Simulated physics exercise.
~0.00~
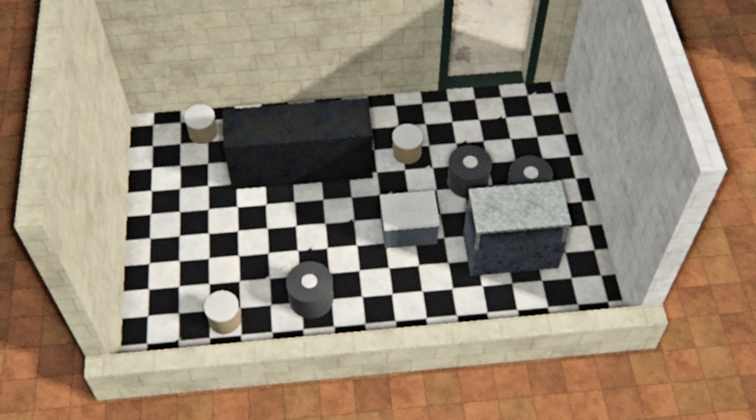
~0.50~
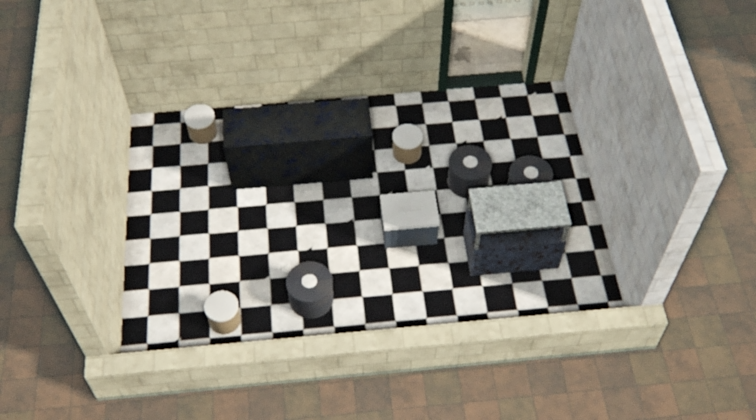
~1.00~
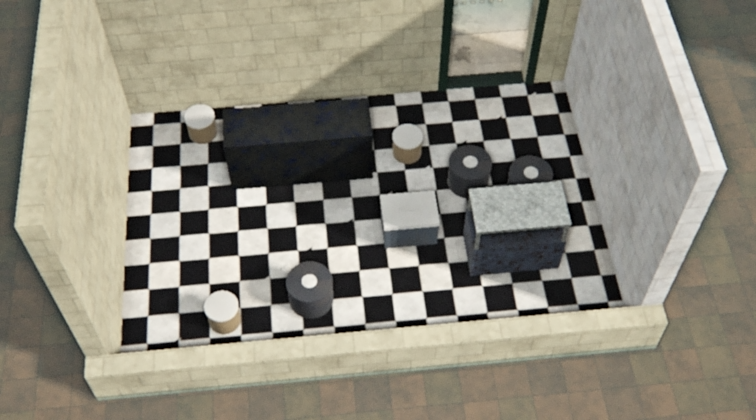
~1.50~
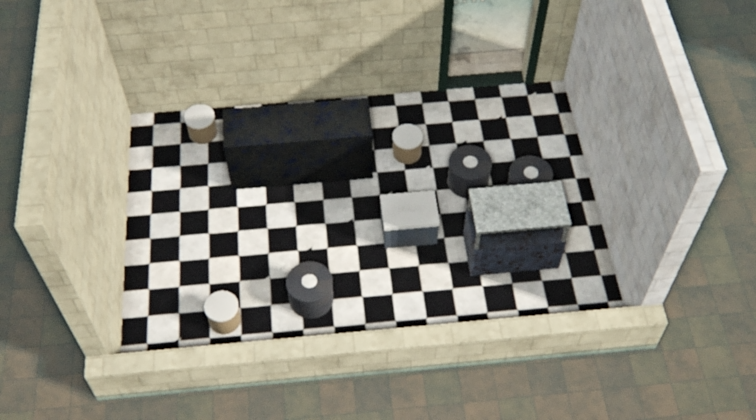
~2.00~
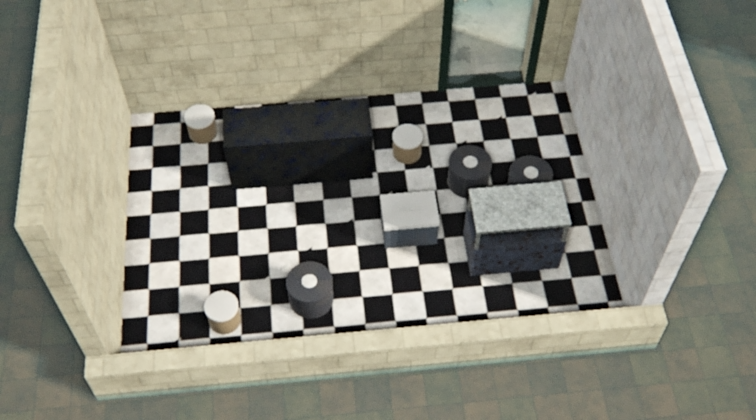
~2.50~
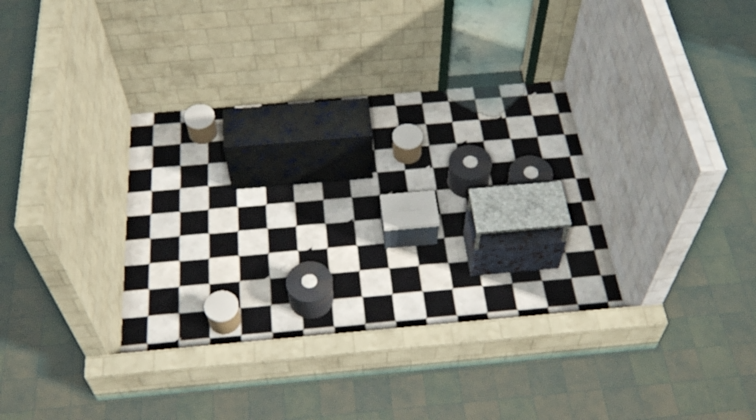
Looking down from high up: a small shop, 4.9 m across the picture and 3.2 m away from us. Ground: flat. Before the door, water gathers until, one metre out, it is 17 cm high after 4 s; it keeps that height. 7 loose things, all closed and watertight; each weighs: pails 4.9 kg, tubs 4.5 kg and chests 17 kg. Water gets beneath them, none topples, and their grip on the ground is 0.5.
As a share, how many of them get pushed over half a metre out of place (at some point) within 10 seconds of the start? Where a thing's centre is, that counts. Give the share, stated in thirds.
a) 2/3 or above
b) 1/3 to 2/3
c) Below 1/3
Answer: C.
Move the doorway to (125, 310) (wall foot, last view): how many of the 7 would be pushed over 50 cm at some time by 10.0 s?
The answer would then be 2.
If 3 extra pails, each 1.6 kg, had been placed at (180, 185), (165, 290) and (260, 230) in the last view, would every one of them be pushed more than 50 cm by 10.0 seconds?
One by one, in that order: Below it, below it, above it.
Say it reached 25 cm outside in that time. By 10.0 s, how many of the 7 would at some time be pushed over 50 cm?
So the tally would be 5.
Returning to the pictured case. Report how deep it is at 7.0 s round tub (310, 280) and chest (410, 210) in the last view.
Depth approx. 0 cm / 4 cm.
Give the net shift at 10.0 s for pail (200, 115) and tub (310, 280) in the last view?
Respectively 0 and 40 cm.
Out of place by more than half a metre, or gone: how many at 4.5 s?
By my reckoning, 0.
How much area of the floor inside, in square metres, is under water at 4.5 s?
Roughly 4.0 m2.
After 3.5 s 0 of 7 are over 50 cm from their spots; 0 afloat.
After 4.5 s 0 of 7 are over 50 cm from their spots; 0 afloat.
After 7.0 s 1 of 7 are over 50 cm from their spots; 2 afloat.
After 10.0 s 1 of 7 are over 50 cm from their spots, and 1 have been at some point; 2 afloat.
